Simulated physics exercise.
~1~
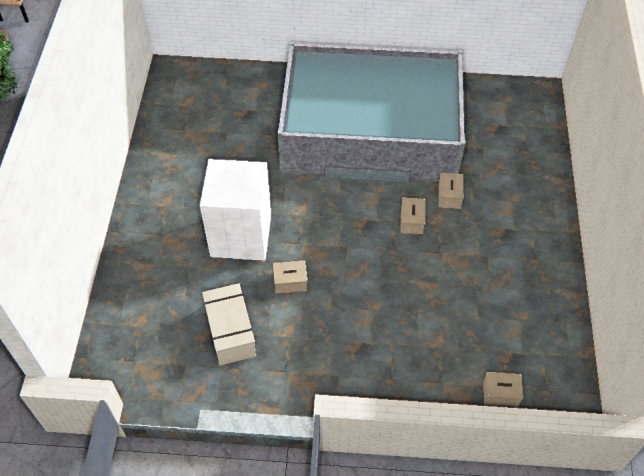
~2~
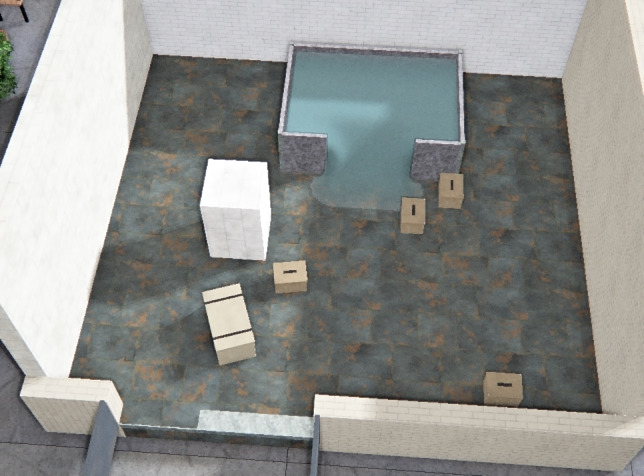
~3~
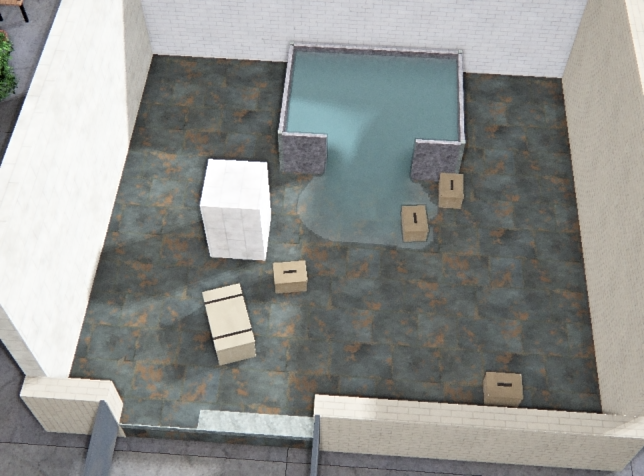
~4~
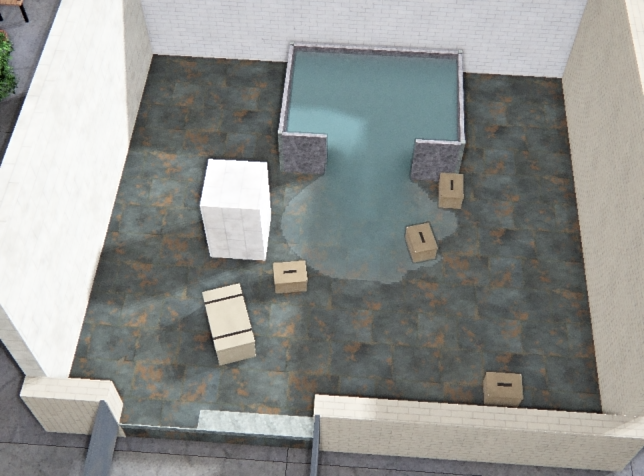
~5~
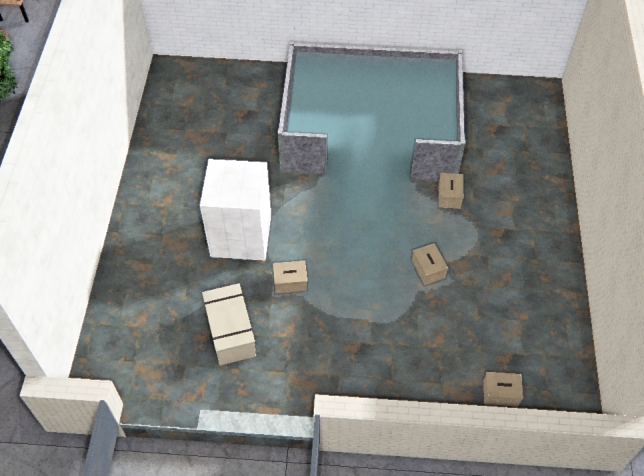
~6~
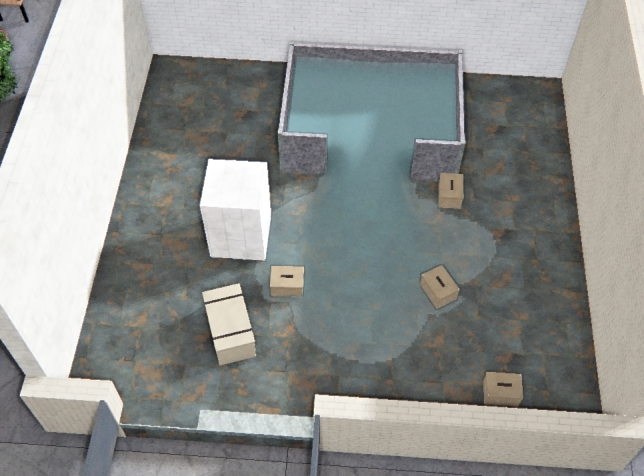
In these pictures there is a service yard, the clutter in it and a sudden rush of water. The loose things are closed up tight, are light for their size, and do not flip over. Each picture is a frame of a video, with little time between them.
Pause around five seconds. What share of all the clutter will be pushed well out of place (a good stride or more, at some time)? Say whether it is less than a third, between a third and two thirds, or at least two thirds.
It is at least two thirds.
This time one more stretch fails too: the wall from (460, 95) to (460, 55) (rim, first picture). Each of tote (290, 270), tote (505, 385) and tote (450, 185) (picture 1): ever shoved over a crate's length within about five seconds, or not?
Working through them in order, the first not displaced that far, the second gets shoved clear and the last gets shoved clear.
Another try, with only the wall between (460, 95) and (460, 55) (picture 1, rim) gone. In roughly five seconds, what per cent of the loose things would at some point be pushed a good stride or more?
About 40 per cent.
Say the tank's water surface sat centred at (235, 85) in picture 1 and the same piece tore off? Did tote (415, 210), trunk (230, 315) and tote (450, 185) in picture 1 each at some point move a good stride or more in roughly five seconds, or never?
Well, the first one got driven a long way, the second got driven a long way, and the third got driven a long way.
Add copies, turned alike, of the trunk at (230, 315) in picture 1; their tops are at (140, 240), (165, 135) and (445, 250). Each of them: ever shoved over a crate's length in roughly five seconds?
So, in order, the copies go nowhere much, nowhere much, a long way.
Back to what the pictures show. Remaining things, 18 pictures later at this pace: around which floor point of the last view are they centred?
The average lands at about (413, 307).
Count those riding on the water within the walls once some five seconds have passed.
3.
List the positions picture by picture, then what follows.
A tote at (413, 211), on the bottom; a tote at (290, 272) rests on the ground; 0 of 5 have shifted, in the first picture.
A tote at (413, 211) rests on the ground; a tote at (290, 272) rests on the ground; 0 of 5 have shifted, in the second picture.
A tote at (415, 218) rests on the ground, close to its start; a tote at (290, 272), on the bottom; 1 of 5 have shifted, in the third picture.
A tote at (422, 238), on the bottom, a stride from its start; a tote at (290, 272), on the bottom; 1 of 5 have shifted, in the fourth picture.
A tote at (430, 259) rests on the ground, a stride from its start; a tote at (290, 272) rests on the ground; 1 of 5 have shifted, in the fifth picture.
A tote at (440, 282), on the bottom, a stride from its start; a tote at (287, 277), on the bottom, close to its start; 2 of 5 have shifted, in the sixth picture.
A moment on, 2 of 5 are well off their spots; 0 afloat.
Next, 4 of 5 are well off their spots; 2 afloat.
Later, 4 of 5 are well off their spots; 3 afloat.
In the end, 4 of 5 are well off their spots, and 4 have been at some point; 3 afloat.
